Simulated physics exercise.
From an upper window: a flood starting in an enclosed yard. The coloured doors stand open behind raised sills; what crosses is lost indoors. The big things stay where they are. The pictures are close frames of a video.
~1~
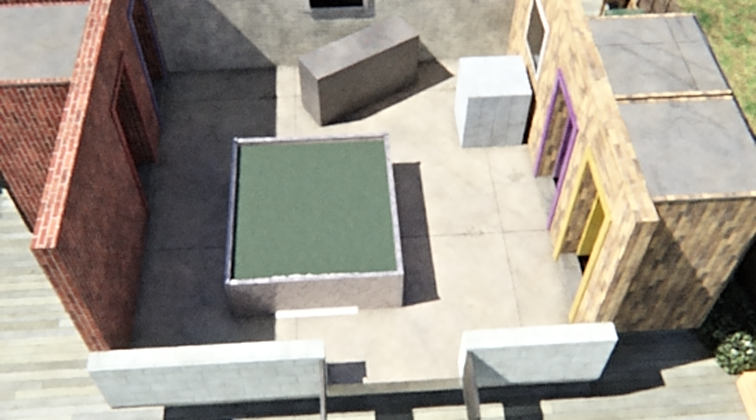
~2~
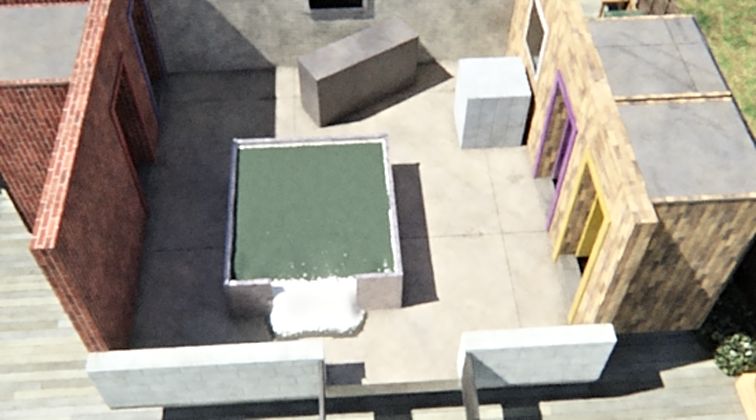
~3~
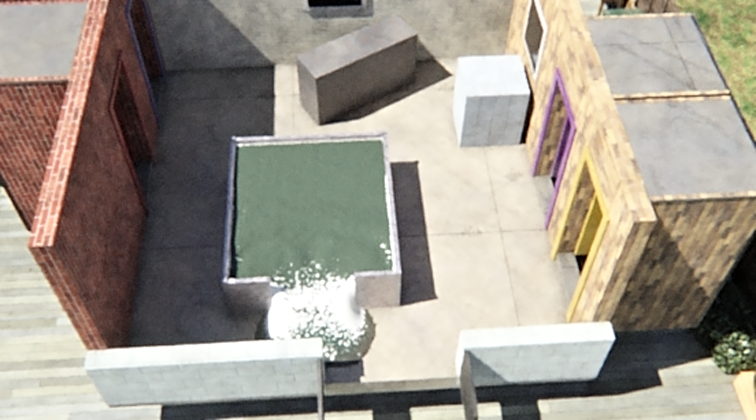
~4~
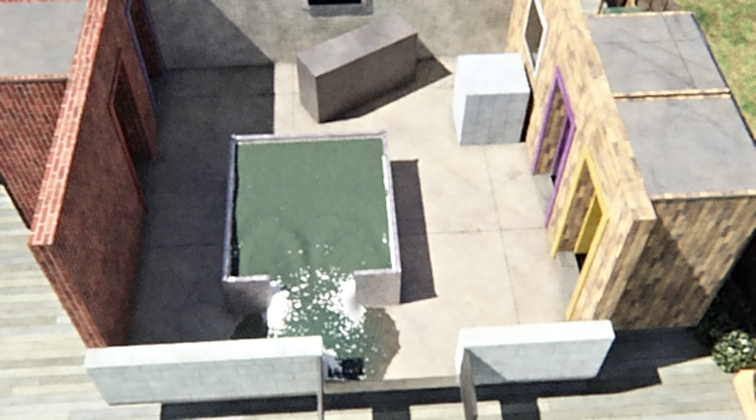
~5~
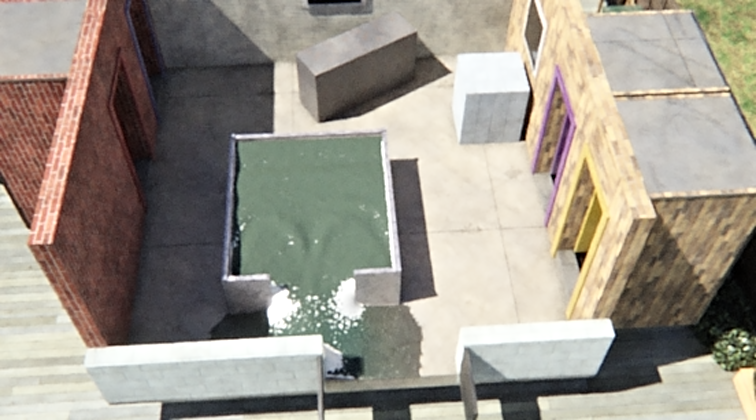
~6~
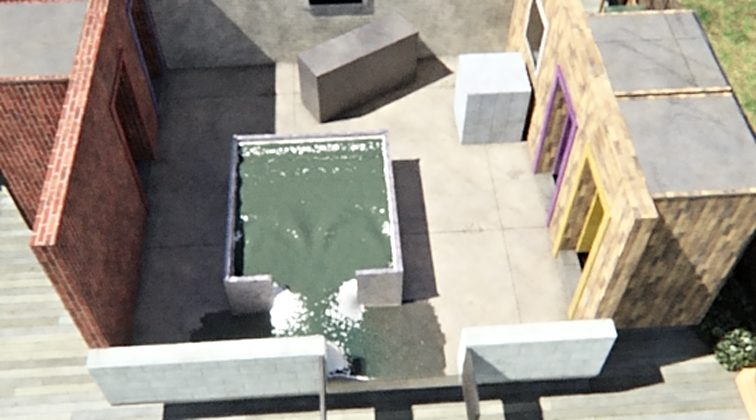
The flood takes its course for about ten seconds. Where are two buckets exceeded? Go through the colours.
One by one: The red door stays under that; the purple door stays under that; the blue door stays under that; the yellow door stays under that.
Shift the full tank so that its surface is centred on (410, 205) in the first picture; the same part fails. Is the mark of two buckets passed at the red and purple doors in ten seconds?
In short: The red door takes less, the purple door is over.
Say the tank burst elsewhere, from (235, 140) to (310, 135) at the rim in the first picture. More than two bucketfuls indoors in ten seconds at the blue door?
My reading: Blue door goes over.
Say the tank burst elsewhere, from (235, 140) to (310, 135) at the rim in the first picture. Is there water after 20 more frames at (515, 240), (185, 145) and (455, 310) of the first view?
One after the other: Not flooded, awash, clear.
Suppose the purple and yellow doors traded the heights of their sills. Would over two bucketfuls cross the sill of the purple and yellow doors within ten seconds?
One by one: The purple one takes less; the yellow one is under.
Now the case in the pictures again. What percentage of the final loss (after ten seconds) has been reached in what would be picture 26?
About 55 per cent.
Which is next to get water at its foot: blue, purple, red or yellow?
The door marked red.
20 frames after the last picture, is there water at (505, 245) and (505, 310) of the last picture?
One after the other: Clear, under water.
A moment on, water covers 15 % of the floor; the red door not reached, the purple door not reached, the blue door not reached, the yellow door not reached.
Next, water covers 25 % of the floor; the red door wet at the sill, nothing in, the purple door not reached, the blue door not reached, the yellow door not reached.
Then, water covers 45 % of the floor; the red door wet at the sill, nothing in, the purple door not reached, the blue door wet at the sill, nothing in, the yellow door wet at the sill, nothing in.
Later, water covers 60 % of the floor; the red door wet at the sill, nothing in, the purple door wet at the sill, nothing in, the blue door under two buckets in, the yellow door wet at the sill, nothing in.
In the end, water covers 80 % of the floor; the red door wet at the sill, nothing in, the purple door wet at the sill, nothing in, the blue door under two buckets in, the yellow door wet at the sill, nothing in.
